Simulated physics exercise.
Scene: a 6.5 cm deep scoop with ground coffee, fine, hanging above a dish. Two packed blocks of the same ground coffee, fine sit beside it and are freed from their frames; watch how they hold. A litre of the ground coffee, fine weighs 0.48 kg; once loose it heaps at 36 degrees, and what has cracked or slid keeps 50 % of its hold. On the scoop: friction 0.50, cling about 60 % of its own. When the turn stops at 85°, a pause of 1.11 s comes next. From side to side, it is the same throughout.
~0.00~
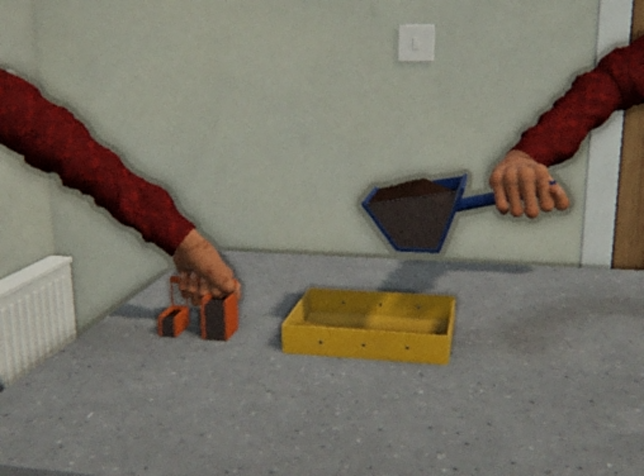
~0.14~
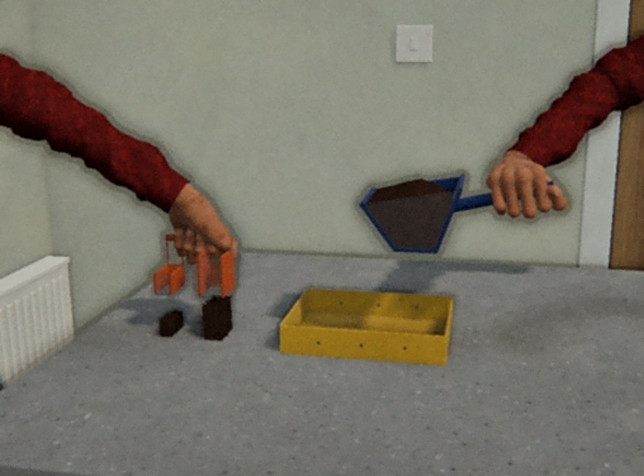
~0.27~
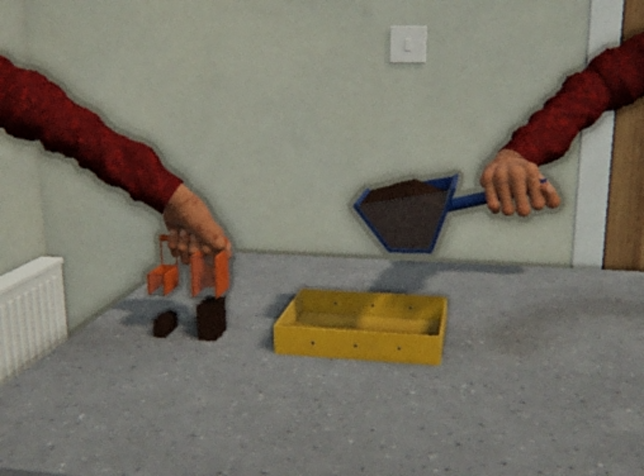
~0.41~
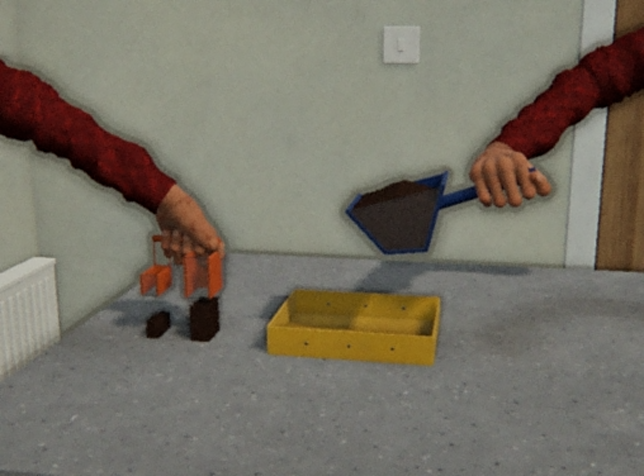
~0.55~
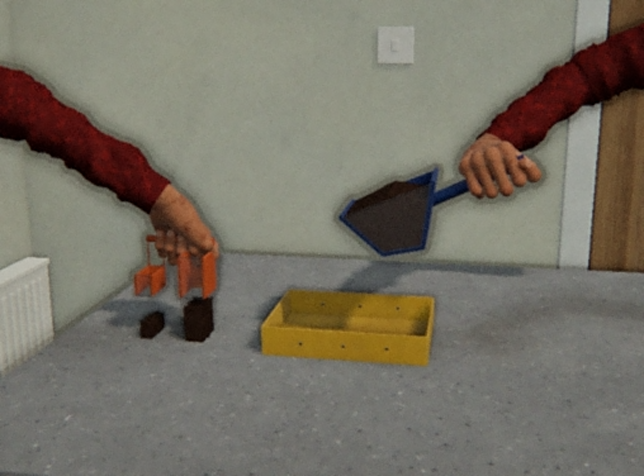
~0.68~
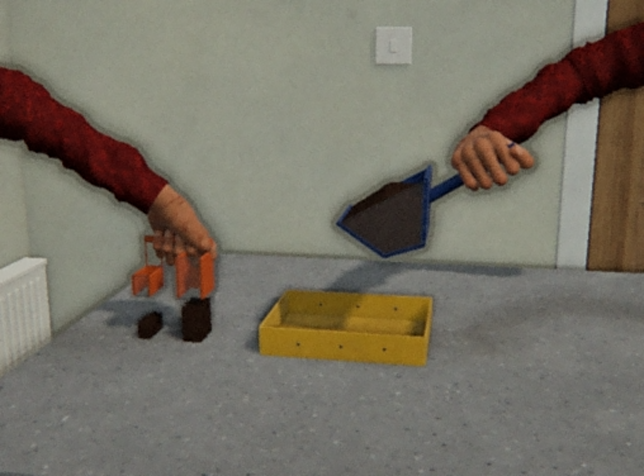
On a grey countertop, one hand lifts orange moulds off two dark blocks, then another tilts a filled blue scoop.
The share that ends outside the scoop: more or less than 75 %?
Expect the amount to be tinier than 75 %.
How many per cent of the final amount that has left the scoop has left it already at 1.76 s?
The figure is some 0 %.
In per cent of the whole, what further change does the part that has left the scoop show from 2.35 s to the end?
Result: Close to 14 percent.
By 1.18 s, the scoop is at 41 degrees and 0 % has left it.
By 1.76 s, the scoop is at 66 degrees and 0 % has left it.
By 2.35 s, the scoop is at 85 degrees and 52 % has left it.
By 2.93 s, the scoop is at 85 degrees and 66 % has left it.
By 3.04 s, at the end, the scoop is at 85 degrees and 66 % has left it.
